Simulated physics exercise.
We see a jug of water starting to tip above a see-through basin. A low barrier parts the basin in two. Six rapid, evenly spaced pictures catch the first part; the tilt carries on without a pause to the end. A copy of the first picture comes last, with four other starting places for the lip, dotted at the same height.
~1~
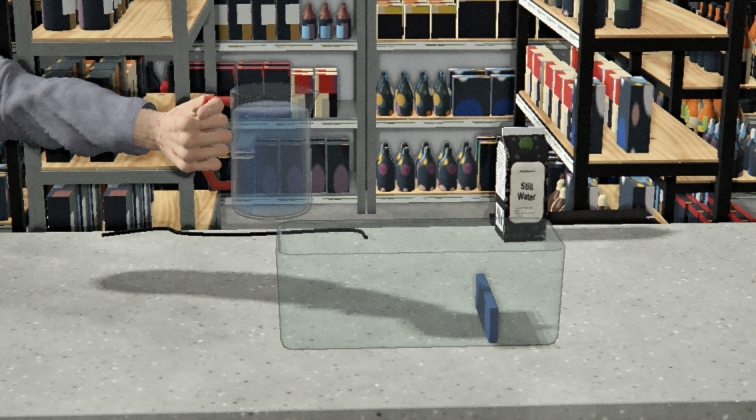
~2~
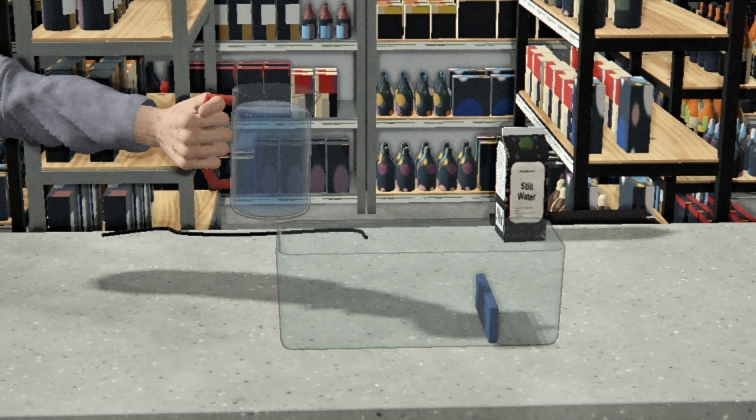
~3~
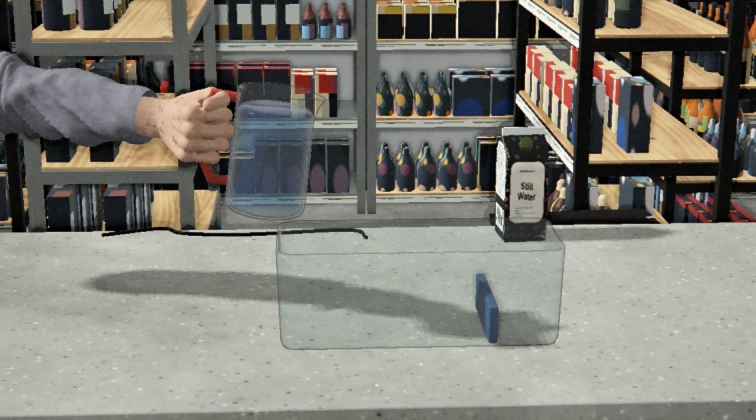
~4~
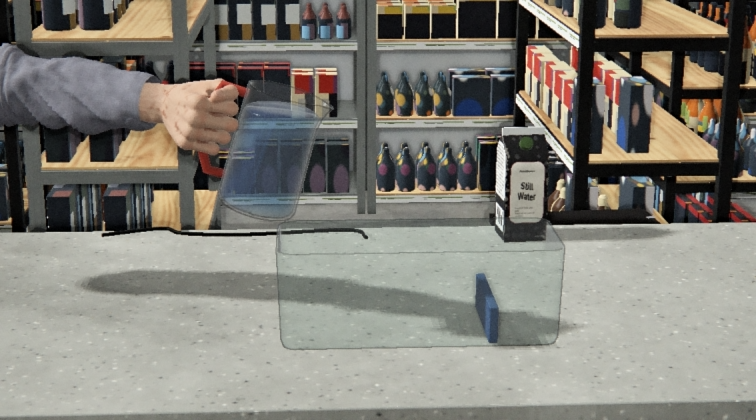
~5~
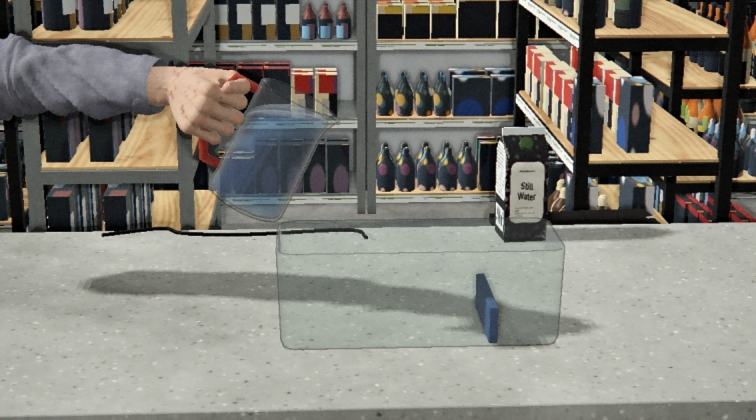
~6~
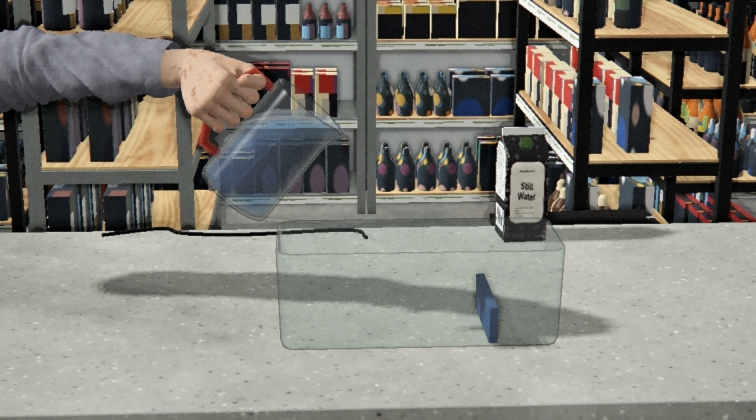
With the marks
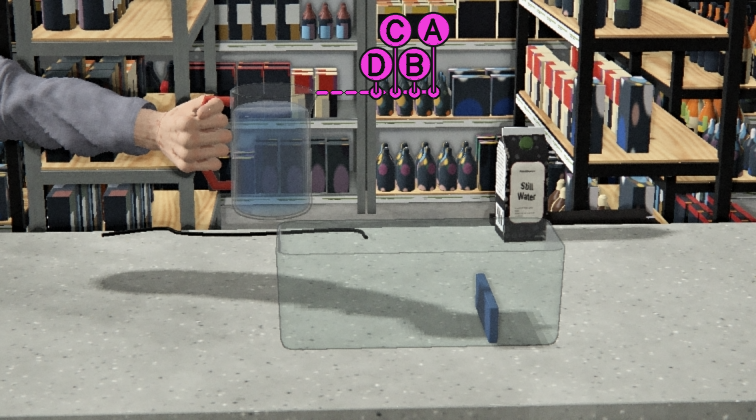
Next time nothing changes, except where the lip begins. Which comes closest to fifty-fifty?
Take B.
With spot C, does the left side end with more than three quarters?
Yes, it does.
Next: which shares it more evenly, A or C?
It is A.
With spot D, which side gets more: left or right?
More ends on the left.
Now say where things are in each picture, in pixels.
Upright, lip at (317, 92); basin from (280, 348) to (558, 343); top of the wall at (487, 290); nothing has left yet, in the first picture.
Upright, lip at (319, 94); nothing has left yet, in the second picture.
Tipped about 7°, lip at (325, 99); nothing has left yet, in the third picture.
Tipped about 16°, lip at (332, 107); nothing has left yet, in the fourth picture.
Tipped about 27°, lip at (339, 119); nothing has left yet, in the fifth picture.
Tipped about 40°, lip at (344, 135); water is over the lip, down to (344, 135), in the sixth picture.
In magenta, A at (433, 91); B at (414, 92); C at (395, 92); D at (376, 92).
If A is chosen, about 40 % ends left of the wall and 58 % right of it.
If B is chosen, about 49 % ends left of the wall and 50 % right of it.
If C is chosen, about 87 % ends left of the wall and 12 % right of it.
If D is chosen, about 95 % ends left of the wall and 4 % right of it.
